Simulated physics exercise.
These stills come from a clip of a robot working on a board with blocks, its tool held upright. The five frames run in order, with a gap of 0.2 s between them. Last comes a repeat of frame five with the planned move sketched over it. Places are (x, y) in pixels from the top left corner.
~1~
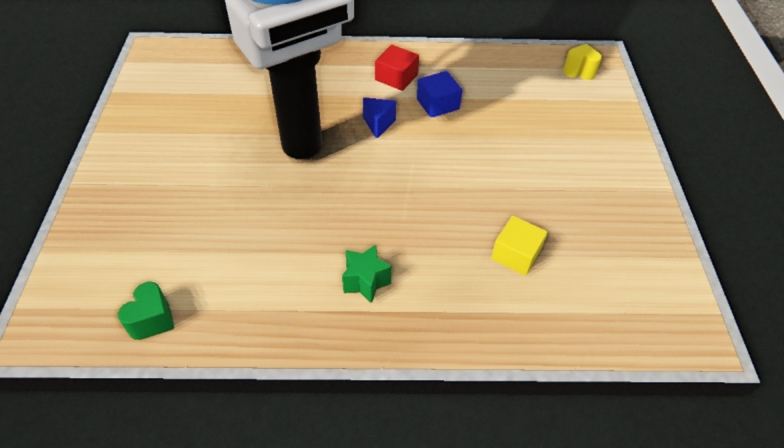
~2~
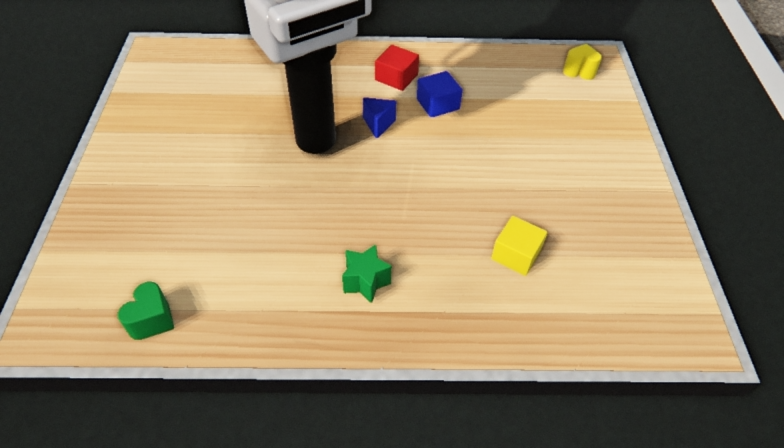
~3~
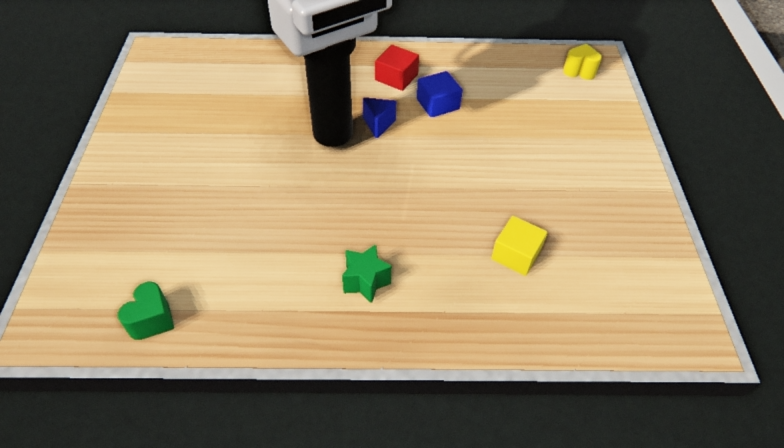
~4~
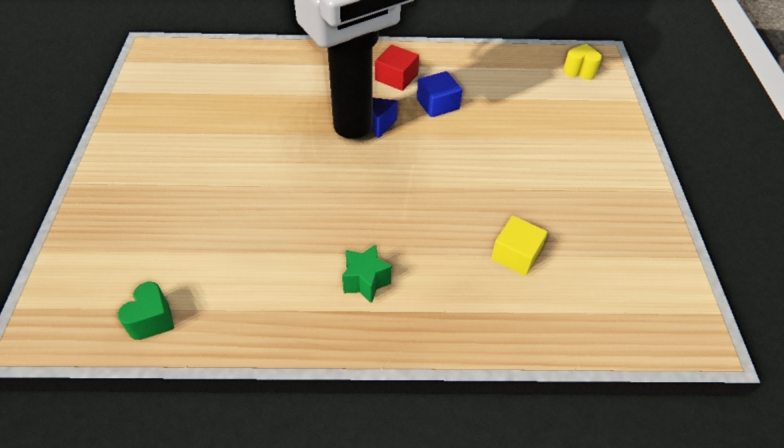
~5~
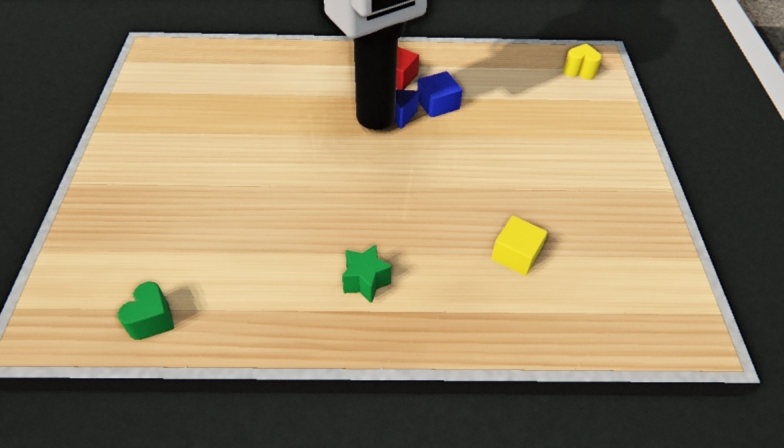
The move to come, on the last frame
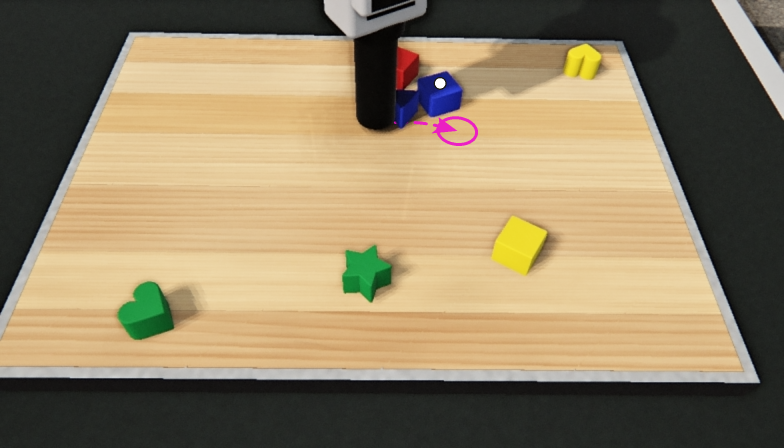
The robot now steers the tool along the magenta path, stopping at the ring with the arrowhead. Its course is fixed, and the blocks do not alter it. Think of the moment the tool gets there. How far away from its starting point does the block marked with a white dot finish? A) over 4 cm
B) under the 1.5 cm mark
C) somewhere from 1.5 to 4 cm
Answer: C.
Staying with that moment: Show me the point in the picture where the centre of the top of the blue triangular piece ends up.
For the centre of its top, I'd go with (435, 84).
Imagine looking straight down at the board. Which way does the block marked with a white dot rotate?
Prediction: Clockwise.
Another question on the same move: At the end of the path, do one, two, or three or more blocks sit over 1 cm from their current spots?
My prediction: Two blocks.
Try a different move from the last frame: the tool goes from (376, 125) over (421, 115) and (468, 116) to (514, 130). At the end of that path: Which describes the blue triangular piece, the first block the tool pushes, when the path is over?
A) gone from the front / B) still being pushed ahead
A (gone from the front)
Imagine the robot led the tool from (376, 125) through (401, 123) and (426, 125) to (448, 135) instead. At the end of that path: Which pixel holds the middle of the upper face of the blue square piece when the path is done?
By then it is at (456, 77).
Path on the board, from (376, 125) via (403, 122) and (430, 124), ending at (457, 131); the dot is on the blue square piece.
On the path given first. Halfway along, tool (418, 116); blue triangular piece (433, 86), turned 35° anticlockwise; blue square piece (459, 76), turned 20° clockwise.
At the end, tool (458, 124); red square piece in place; blue triangular piece (435, 84), turned 45° anticlockwise; blue square piece (461, 75), turned 20° clockwise.
